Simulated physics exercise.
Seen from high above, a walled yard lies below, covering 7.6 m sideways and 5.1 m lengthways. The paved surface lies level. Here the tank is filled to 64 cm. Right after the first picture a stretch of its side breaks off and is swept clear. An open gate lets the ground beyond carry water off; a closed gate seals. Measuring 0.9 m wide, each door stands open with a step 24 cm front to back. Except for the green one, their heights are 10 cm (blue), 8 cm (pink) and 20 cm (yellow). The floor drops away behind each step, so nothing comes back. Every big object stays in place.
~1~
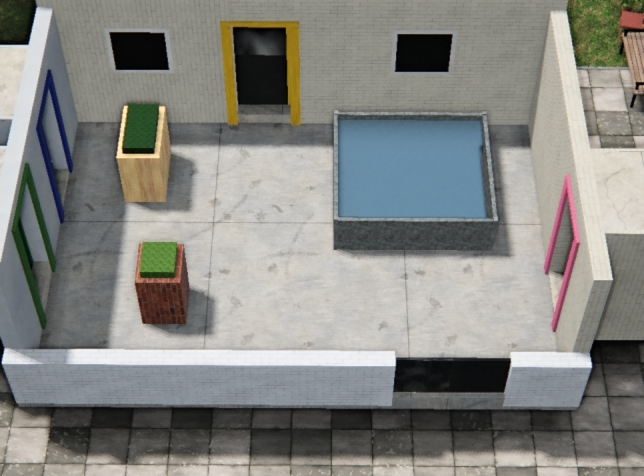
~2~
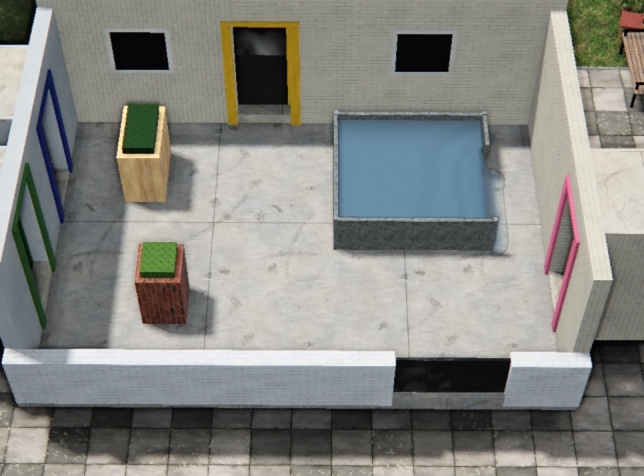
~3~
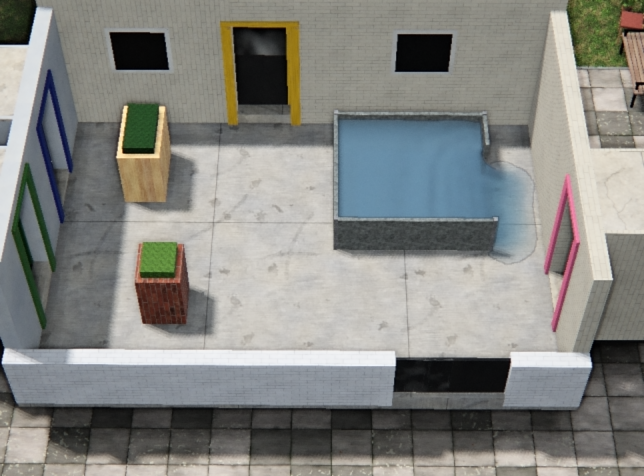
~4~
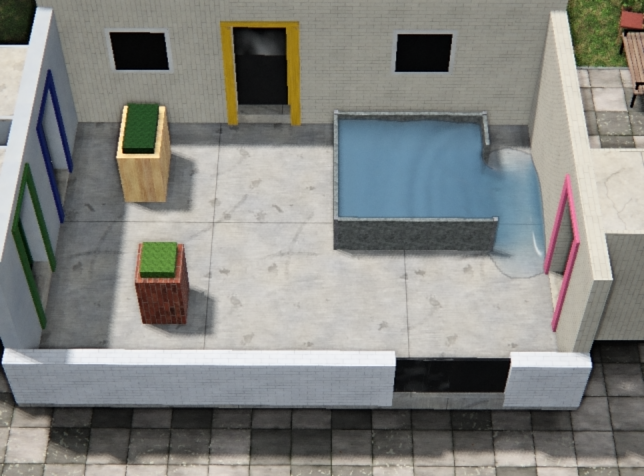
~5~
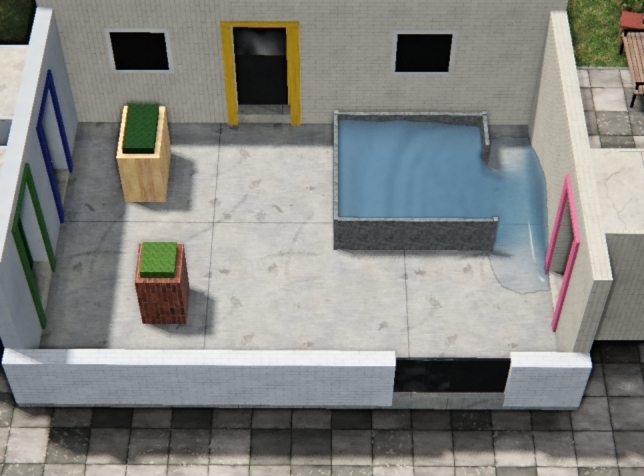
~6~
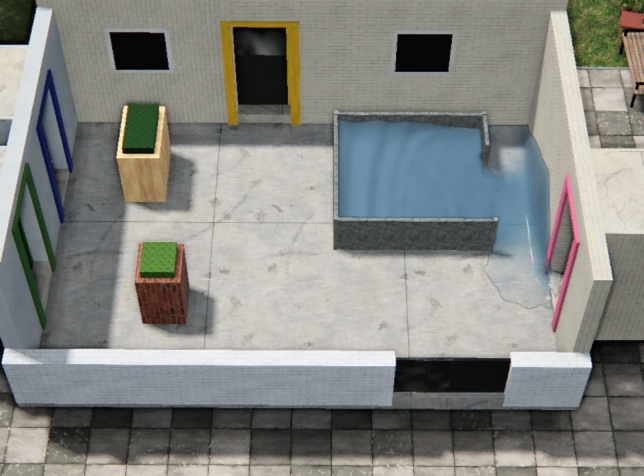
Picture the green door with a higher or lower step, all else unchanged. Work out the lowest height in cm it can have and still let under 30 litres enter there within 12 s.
The lowest such height is roughly 8 cm.
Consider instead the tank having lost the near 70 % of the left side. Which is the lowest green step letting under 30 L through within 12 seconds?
Some 22 cm.
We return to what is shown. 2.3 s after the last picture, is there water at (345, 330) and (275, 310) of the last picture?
First soaked, then untouched.
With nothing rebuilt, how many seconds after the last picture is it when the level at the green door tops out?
The level tops out near 6.0 seconds.
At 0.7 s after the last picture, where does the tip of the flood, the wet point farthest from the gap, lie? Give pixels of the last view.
Around pixel (561, 384).
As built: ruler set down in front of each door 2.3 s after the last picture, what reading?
Blue door 0 cm, pink door 14 cm, yellow door 10 cm, green door 0 cm.
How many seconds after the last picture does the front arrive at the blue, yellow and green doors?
Arrival times - blue: 3.6 s; yellow: 1.8 s; green: 4.0 s.
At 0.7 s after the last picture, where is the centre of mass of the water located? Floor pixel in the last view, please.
The centre of all the water is around (449, 202).
Then, 0.7 s after the last picture water covers 15 % of the floor, deepest (52 cm) near (526, 209); it has not reached the green door.
Then, 2.3 s after the last picture water covers 40 % of the floor, deepest (40 cm) near (528, 134); it has not reached the green door.
Then, 11.3 s after the last picture water covers 100 % of the floor, deepest (15 cm) near (76, 139); 11 cm at the green door, 0 litres in over its 27 cm step.
At the green door as built, the water peaked near 13 cm, 5.9 s after the last picture.
With a step of 7 cm, 45 litres would have come in within the 12 s; with 9.5 cm, 10 litres. So under 30 litres takes about 8 cm.
